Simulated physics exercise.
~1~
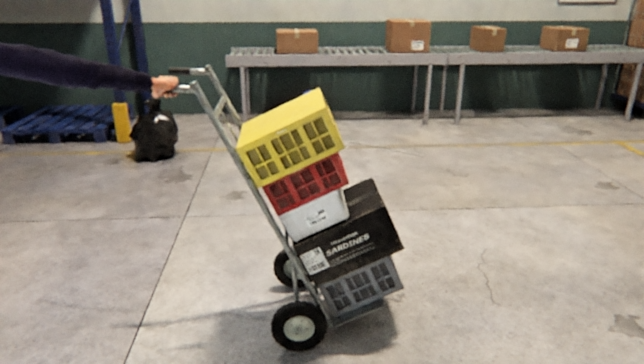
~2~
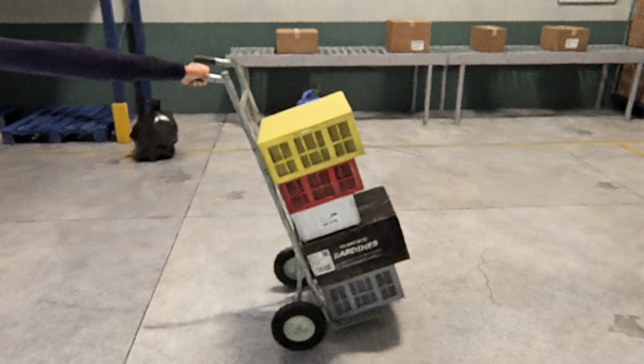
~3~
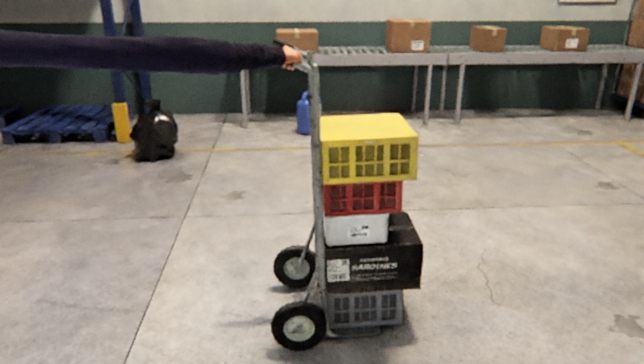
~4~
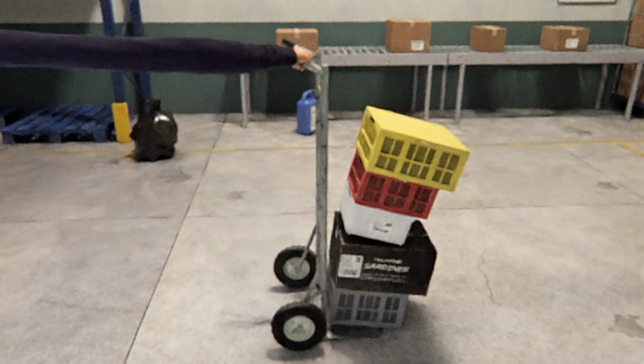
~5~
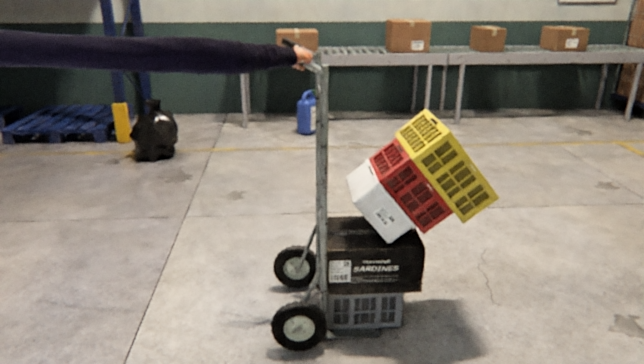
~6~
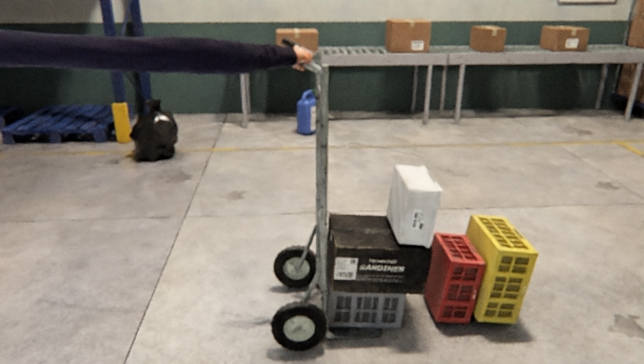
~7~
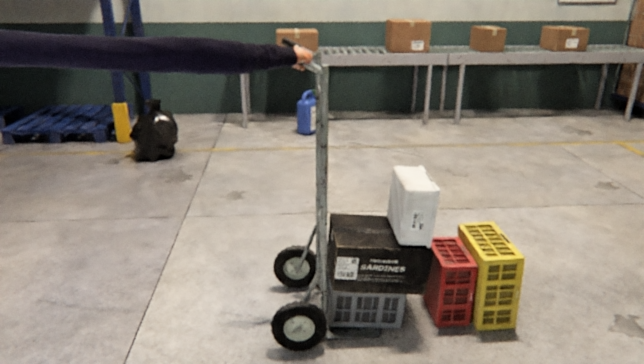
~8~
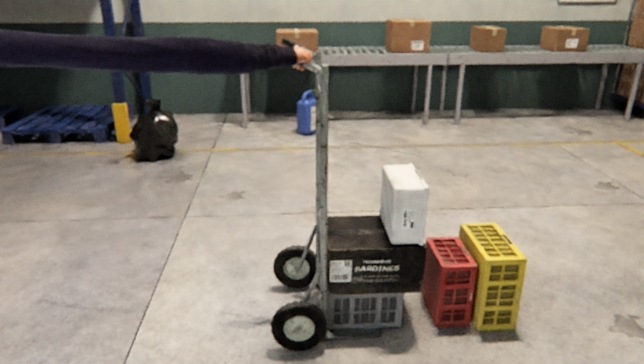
At the start, an outstretched arm holds a tilted hand truck stacked with a grey crate, a black box, a white tote, a red crate and a yellow crate on a warehouse floor. The hand swings the truck to the right until it stands upright and stops. The upper three items keep going, leaning and tipping forward over the black box. The red and yellow crates drop to the floor on the right and come to rest on end, side by side. The white tote stays tipped over on the black box, which remains upright above the grey crate.
